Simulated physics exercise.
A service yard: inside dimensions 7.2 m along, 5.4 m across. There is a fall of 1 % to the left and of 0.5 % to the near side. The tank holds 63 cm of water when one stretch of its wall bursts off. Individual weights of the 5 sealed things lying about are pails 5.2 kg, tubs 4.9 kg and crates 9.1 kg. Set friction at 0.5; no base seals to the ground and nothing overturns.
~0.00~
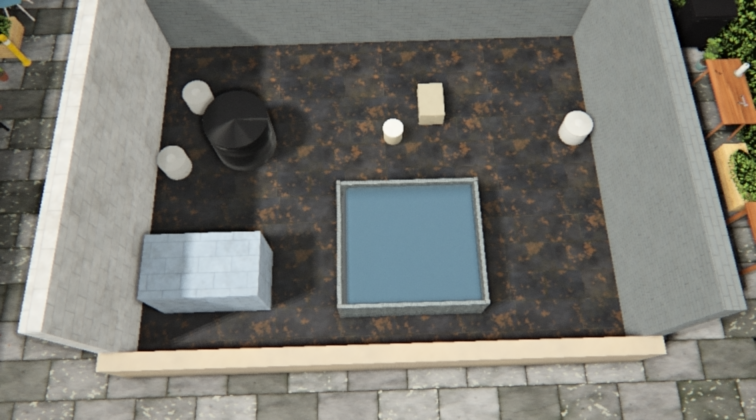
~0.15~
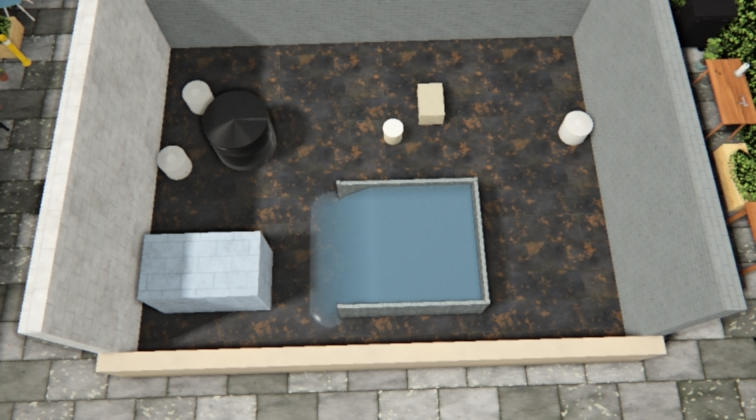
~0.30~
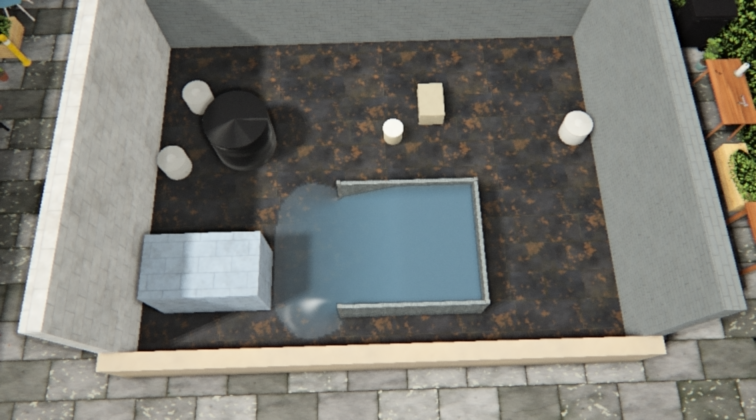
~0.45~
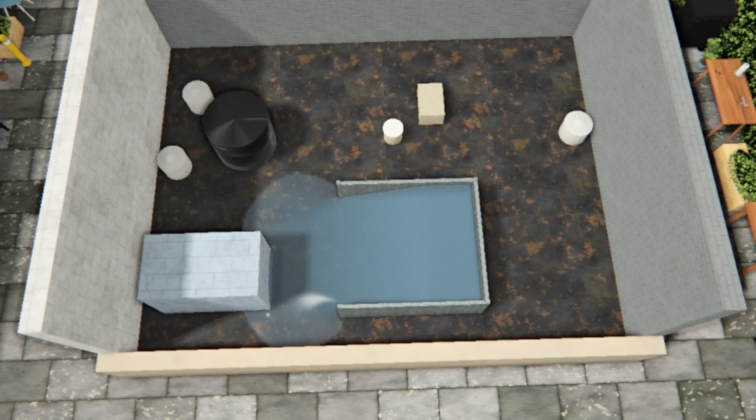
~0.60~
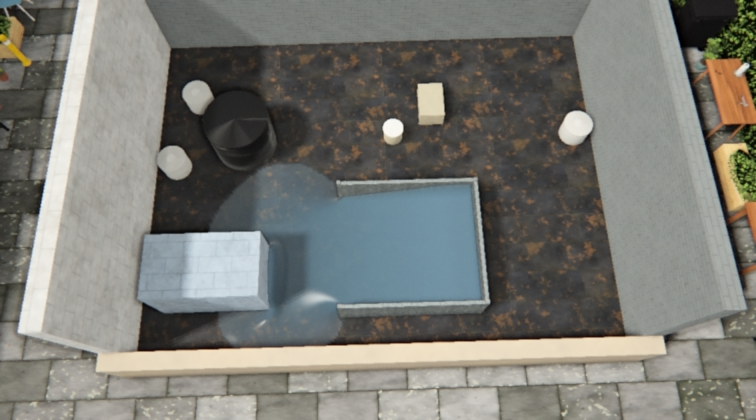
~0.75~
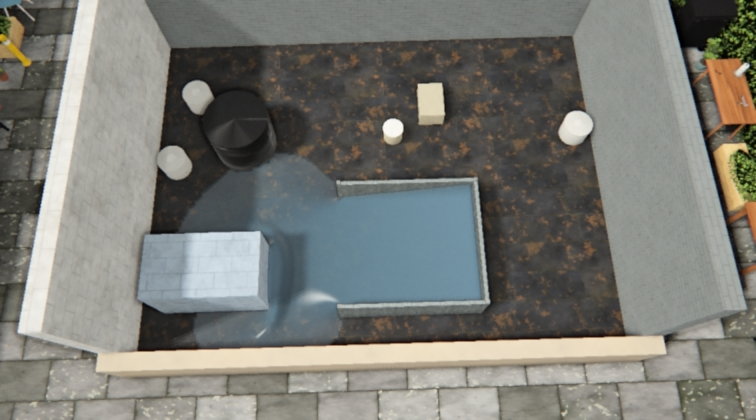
Water poured out of the left side of a square tank in a walled yard, ran up against a pale block, and spread around it in a widening sheet, while the tubs and other objects stayed put.
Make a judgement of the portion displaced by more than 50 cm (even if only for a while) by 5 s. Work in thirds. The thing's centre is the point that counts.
The share is between one third and two thirds.
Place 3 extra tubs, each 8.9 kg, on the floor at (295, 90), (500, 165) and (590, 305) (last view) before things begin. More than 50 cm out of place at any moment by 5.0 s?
Result, one by one: Exceeded, not exceeded and exceeded.
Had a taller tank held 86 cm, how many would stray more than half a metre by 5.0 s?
2.
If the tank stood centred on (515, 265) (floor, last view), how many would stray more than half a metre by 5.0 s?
Count: 2.
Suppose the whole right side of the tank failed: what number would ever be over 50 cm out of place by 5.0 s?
Then 2 of them would.
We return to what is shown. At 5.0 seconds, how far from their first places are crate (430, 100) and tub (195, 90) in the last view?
The first ends 0 centimetres from its start and the second 250 centimetres.
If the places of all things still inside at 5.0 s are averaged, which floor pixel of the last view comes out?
Close to pixel (410, 103).
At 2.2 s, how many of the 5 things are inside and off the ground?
At that instant the tally stands at 0.
After 1.1 s 0 of 5 are over 50 cm from their spots; 0 afloat.
After 2.2 s 1 of 5 are over 50 cm from their spots; 0 afloat.
After 3.5 s 2 of 5 are over 50 cm from their spots; 2 afloat.
After 5.0 s 2 of 5 are over 50 cm from their spots, and 2 have been at some point; 2 afloat.
